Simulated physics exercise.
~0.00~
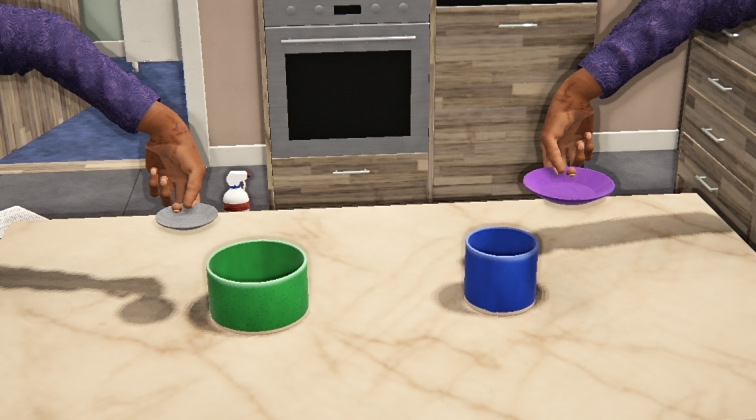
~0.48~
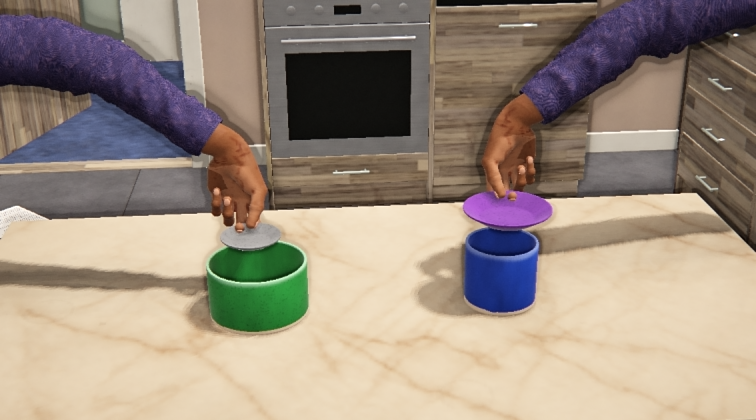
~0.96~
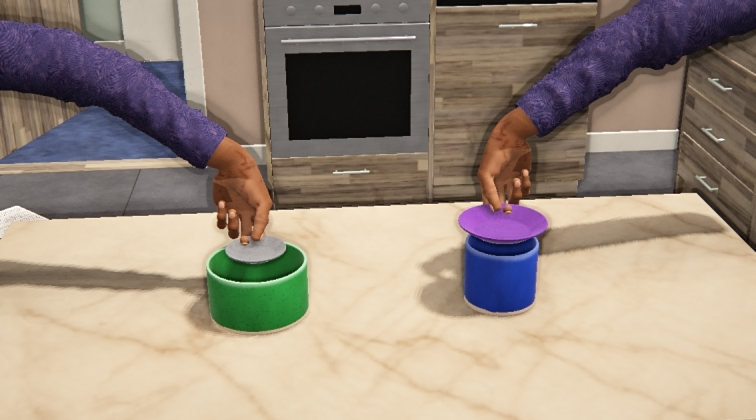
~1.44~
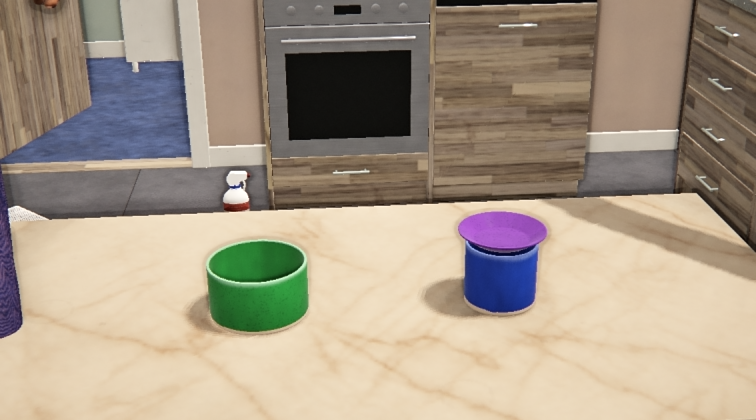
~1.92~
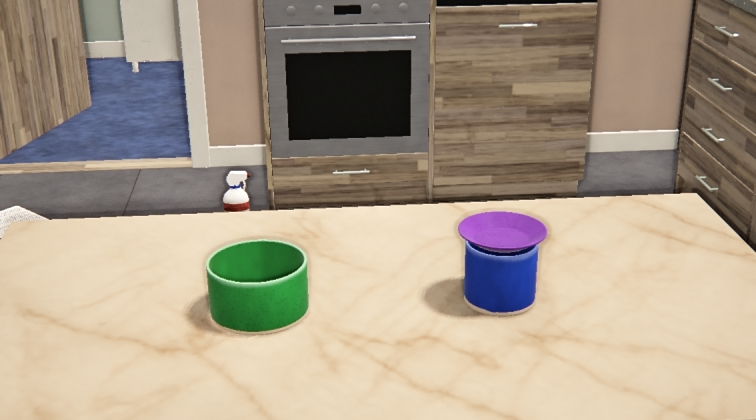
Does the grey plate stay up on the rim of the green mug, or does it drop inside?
The grey plate drops inside the green mug, since it is too small to span the opening, while the purple saucer stays on top of the blue mug like a lid.
Two hands in purple sleeves lowered a small grey plate toward a wide green mug and a purple saucer onto a narrower blue one, then drew away, leaving the saucer resting on the rim while the plate had dropped inside the green mug.
